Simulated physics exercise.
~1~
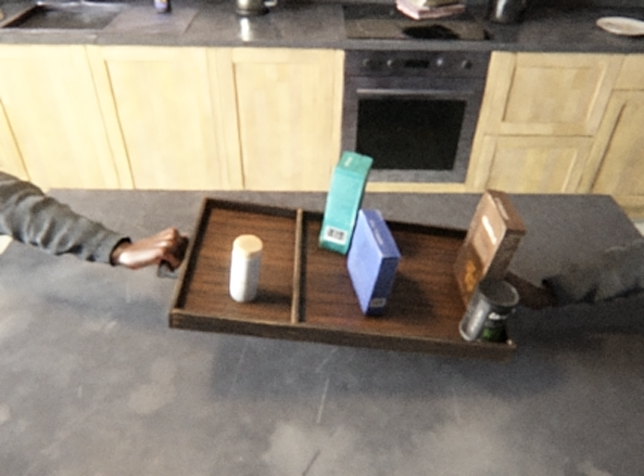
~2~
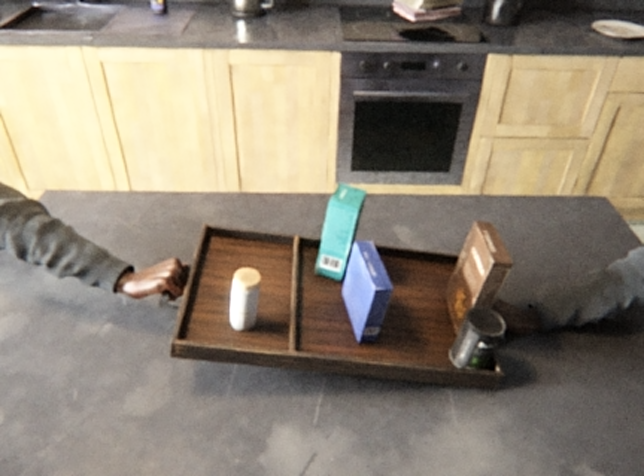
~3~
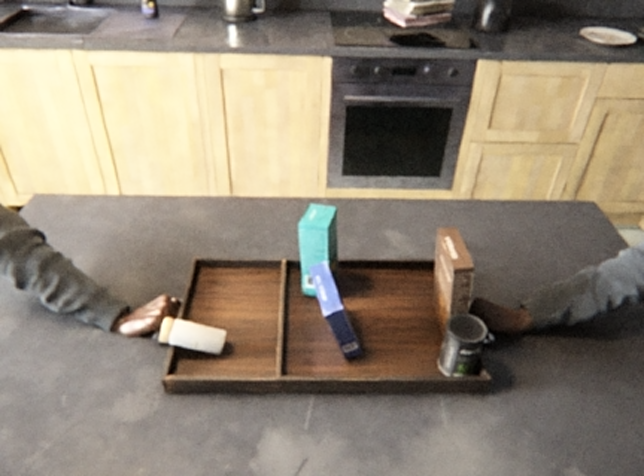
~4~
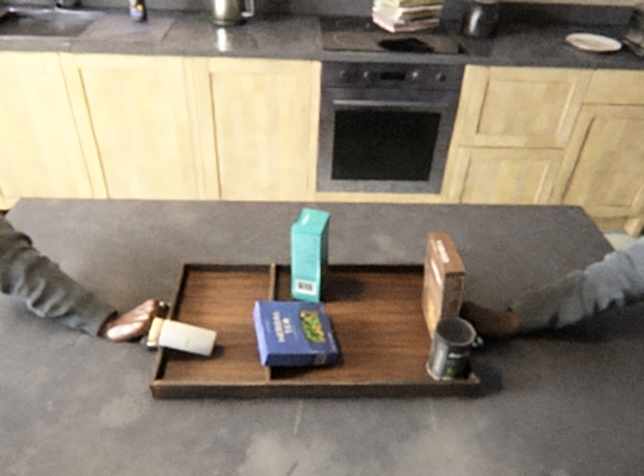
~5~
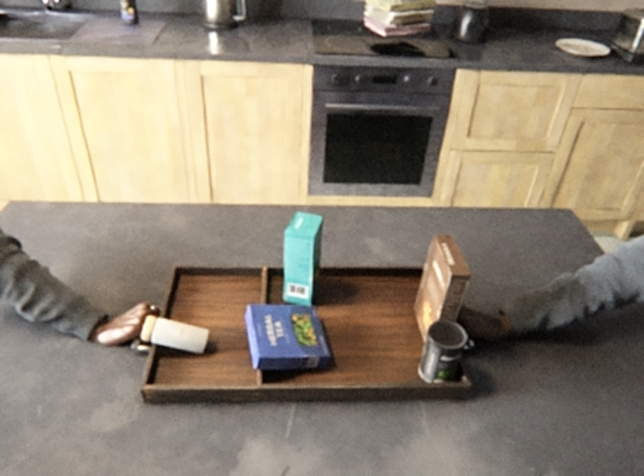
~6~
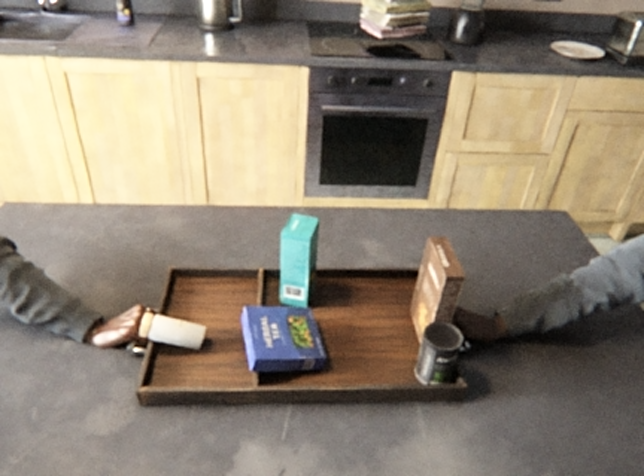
Kitchen counter, two hands setting down a tilted wooden tray, a white shaker and blue packet toppling, three other items staying upright.
